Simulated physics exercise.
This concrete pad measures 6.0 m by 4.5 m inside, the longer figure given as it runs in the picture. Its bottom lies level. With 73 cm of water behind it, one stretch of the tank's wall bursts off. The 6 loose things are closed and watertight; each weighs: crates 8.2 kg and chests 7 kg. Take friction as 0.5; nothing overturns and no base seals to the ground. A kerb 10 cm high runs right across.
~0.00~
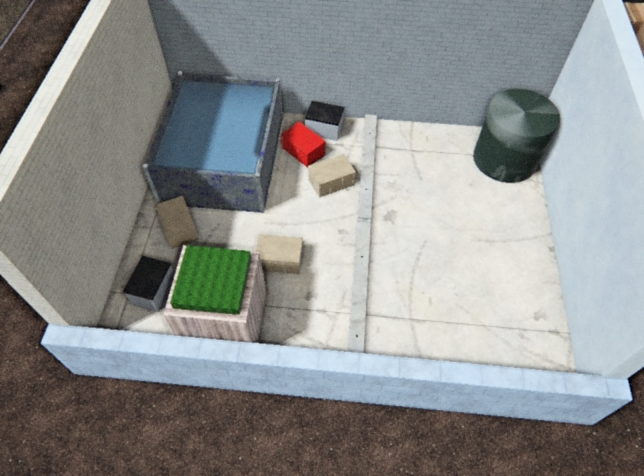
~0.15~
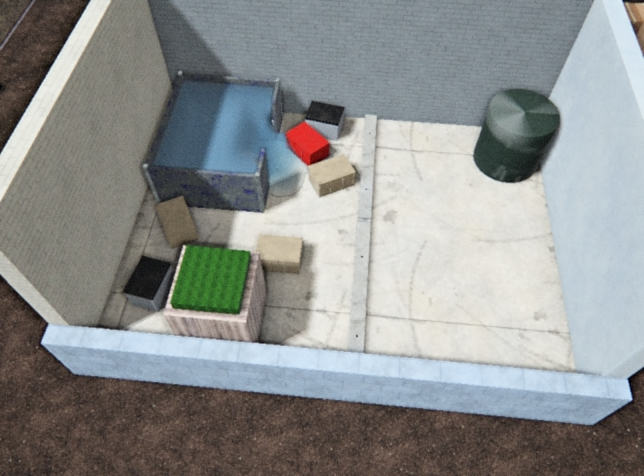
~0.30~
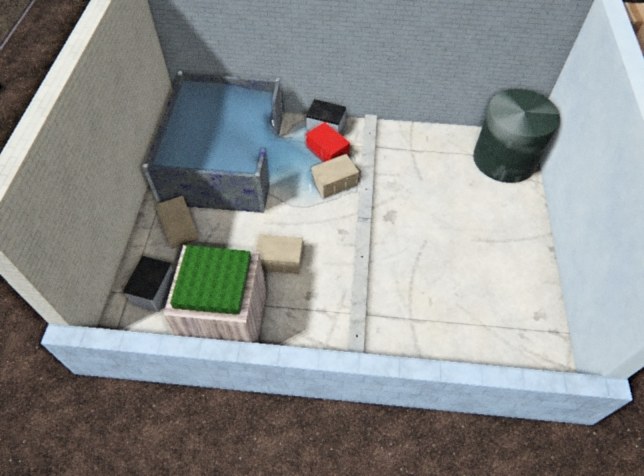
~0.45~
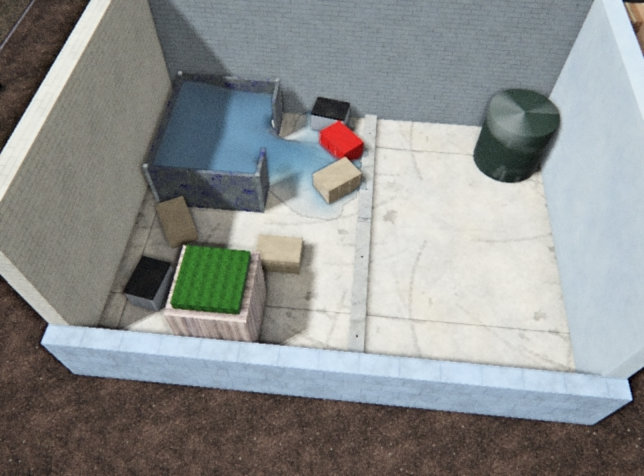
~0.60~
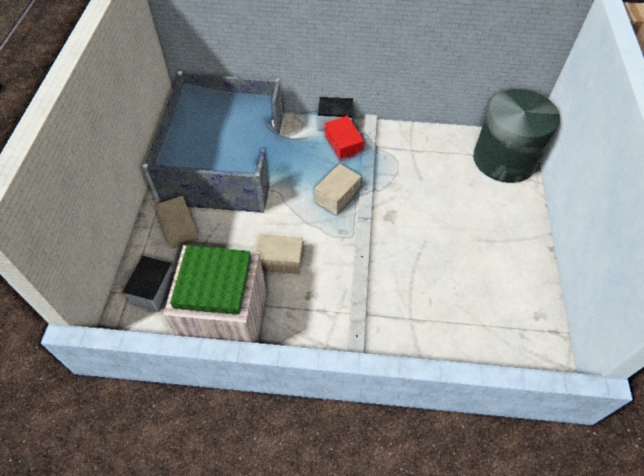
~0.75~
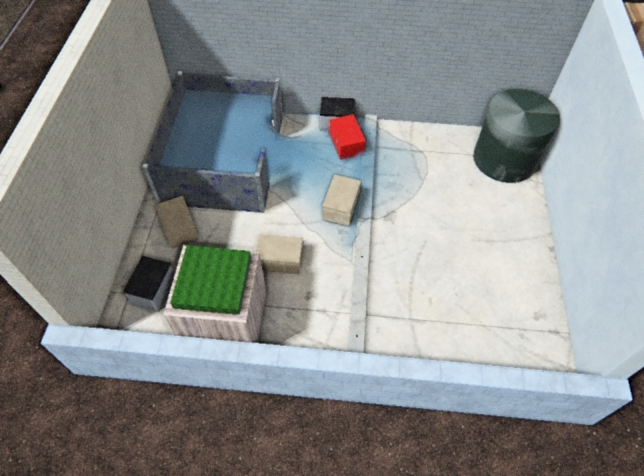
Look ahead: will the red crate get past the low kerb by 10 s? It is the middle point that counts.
Red crate gets past.
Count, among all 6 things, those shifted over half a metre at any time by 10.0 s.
5 of them.
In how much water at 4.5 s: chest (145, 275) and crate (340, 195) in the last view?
About 0 and 11 cm.
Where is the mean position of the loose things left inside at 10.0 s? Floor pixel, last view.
Near (241, 255).
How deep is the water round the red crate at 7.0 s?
Roughly 13 cm.
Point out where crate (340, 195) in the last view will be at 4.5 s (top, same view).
Around (287, 314).
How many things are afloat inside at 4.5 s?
I count 3.
After 2.0 s the red crate is near (462, 119), 2.5 m from its start, afloat; 1 of 6 are over the mark; 2 afloat.
After 4.5 s the red crate is near (435, 144), 2.0 m from its start, afloat; 1 of 6 are over the mark; 3 afloat.
After 7.0 s the red crate is near (477, 232), 3.0 m from its start, afloat; 1 of 6 are over the mark; 4 afloat.
After 10.0 s the red crate is near (418, 249), 2.6 m from its start, afloat; 1 of 6 are over the mark; 6 afloat.
